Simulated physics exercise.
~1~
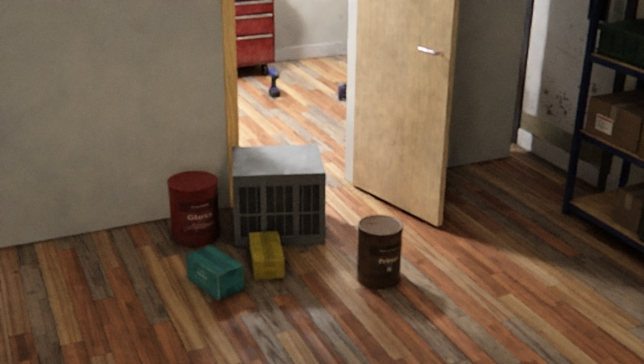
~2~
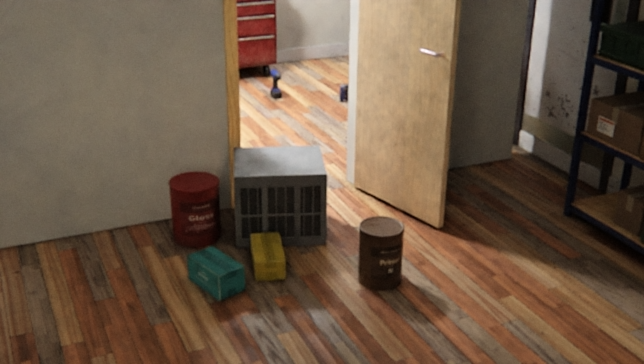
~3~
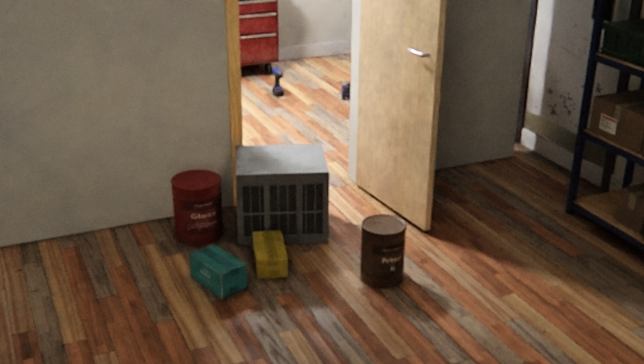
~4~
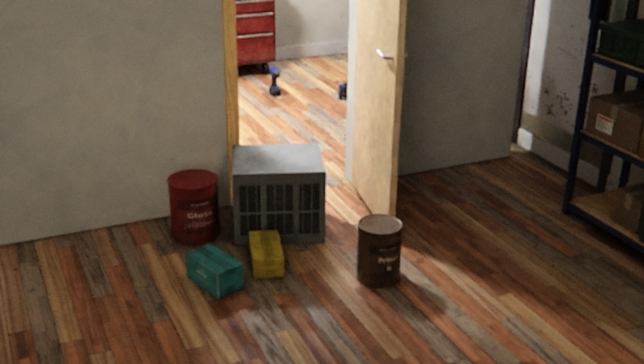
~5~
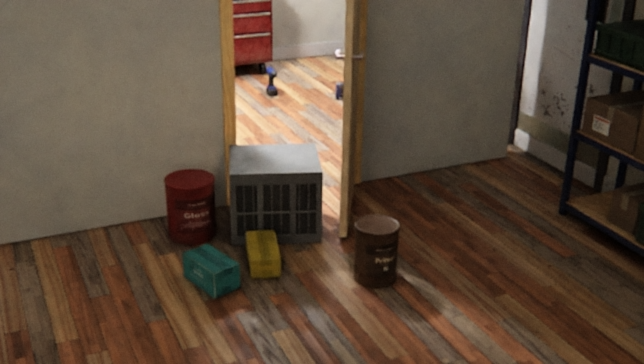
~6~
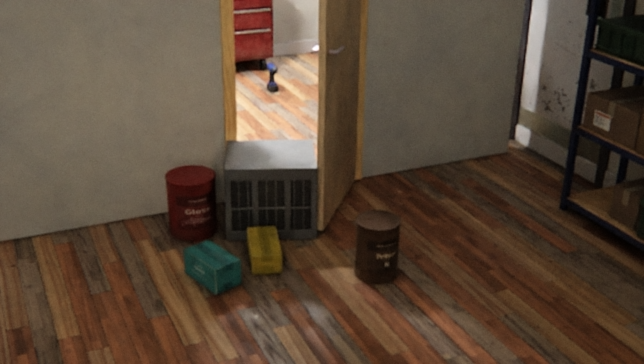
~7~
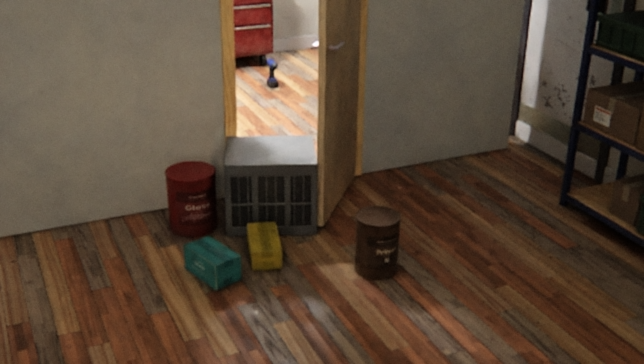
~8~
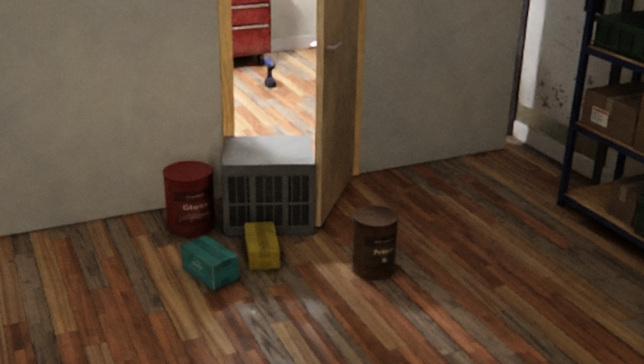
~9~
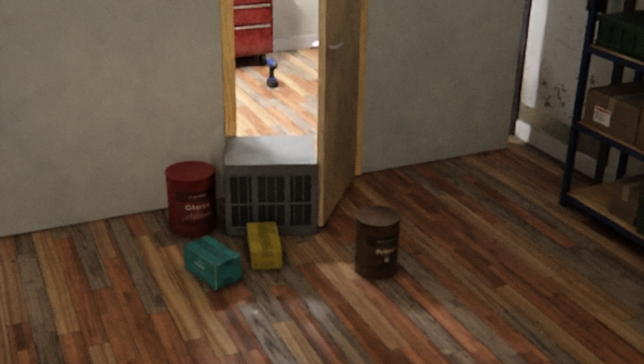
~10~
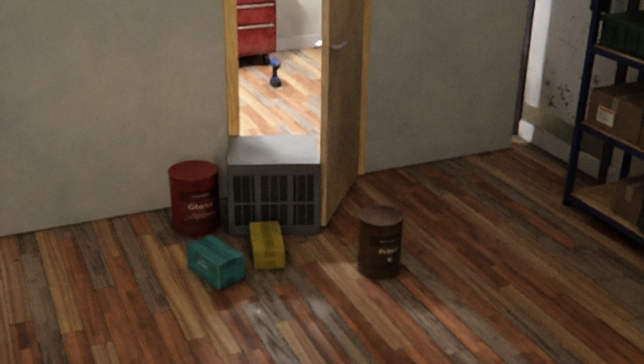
The wooden door swung steadily left towards its frame, past a brown pail, then stopped partway and stayed ajar beside a grey vented box in the doorway, while the red pail and the turquoise and yellow parcels stayed where they were.
